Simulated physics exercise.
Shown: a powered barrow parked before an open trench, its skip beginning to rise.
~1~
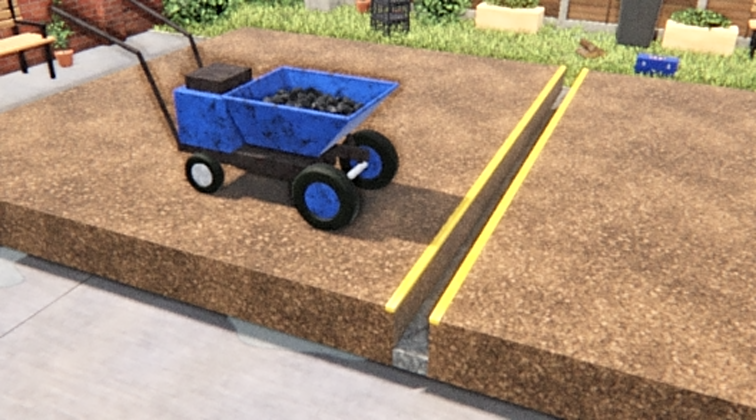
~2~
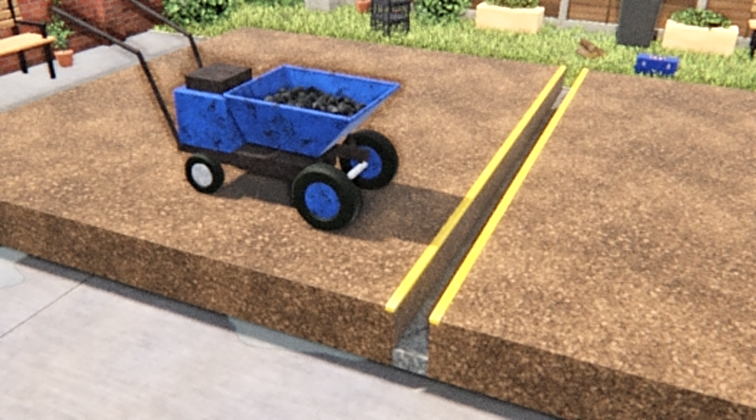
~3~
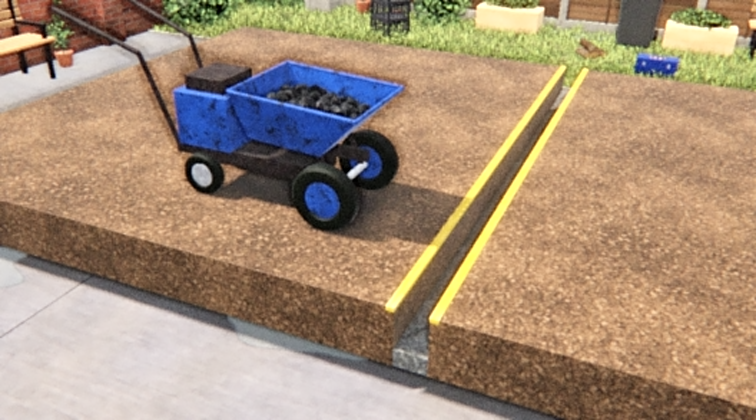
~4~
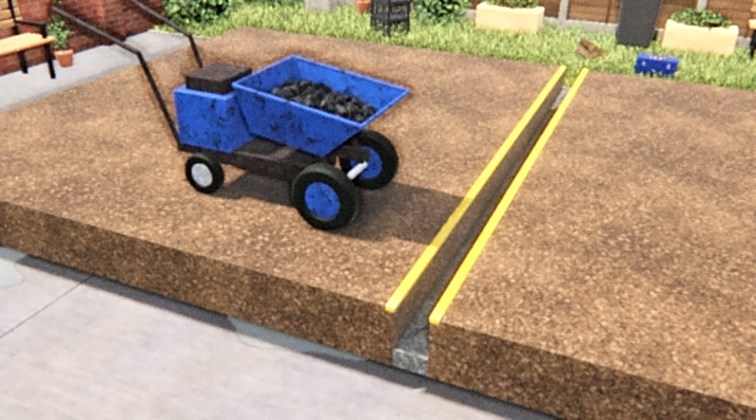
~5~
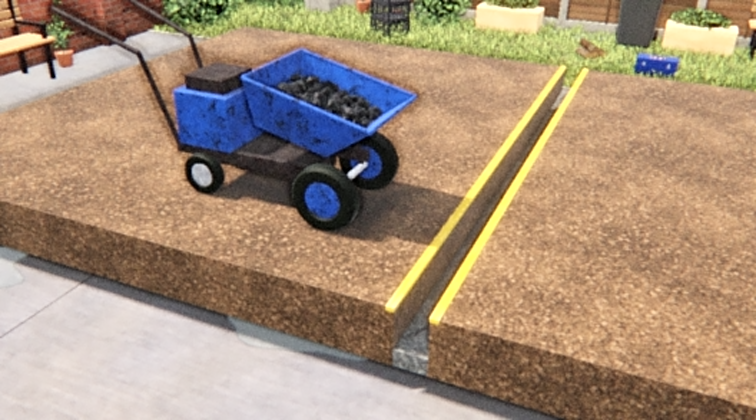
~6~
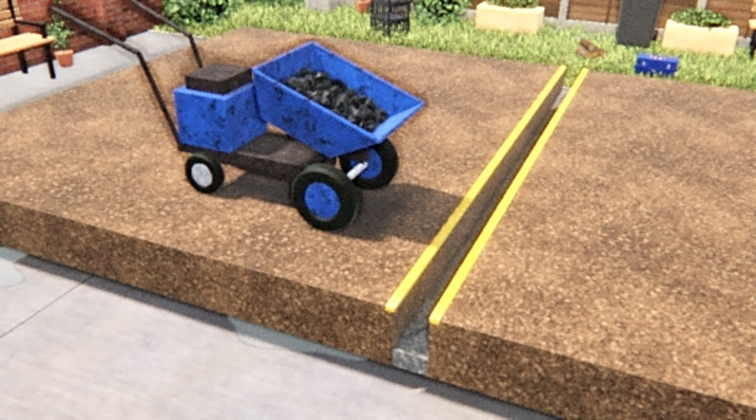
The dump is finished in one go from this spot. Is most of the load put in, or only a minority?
Predicted result: Mostly in.
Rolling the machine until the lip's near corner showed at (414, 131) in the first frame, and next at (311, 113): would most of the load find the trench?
For the first case I'd say a smaller fraction, and for the second case a smaller fraction.
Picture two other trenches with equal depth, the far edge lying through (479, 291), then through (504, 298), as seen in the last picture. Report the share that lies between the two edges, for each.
In order: Near 80, then 80 percent.
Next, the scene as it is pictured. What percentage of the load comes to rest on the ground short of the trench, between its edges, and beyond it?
Roughly, short 10 per cent, between 80 per cent and beyond 5 per cent.
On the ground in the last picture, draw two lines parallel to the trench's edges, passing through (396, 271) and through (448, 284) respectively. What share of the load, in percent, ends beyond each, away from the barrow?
About 100 percent, then about 0 percent.
Soon after the last picture, skip tipped steeply; all in the skip.
A little later, skip tipped right over; about two thirds in the skip; a small part short of the trench; about a quarter in or heaped over the trench; a stray few falling.
Later still, skip tipped right over; a small part in the skip; a small part short of the trench; most in or heaped over the trench; a stray few beyond it.
At rest, skip tipped right over; a small part in the skip; a small part short of the trench; most in or heaped over the trench; a stray few beyond it.
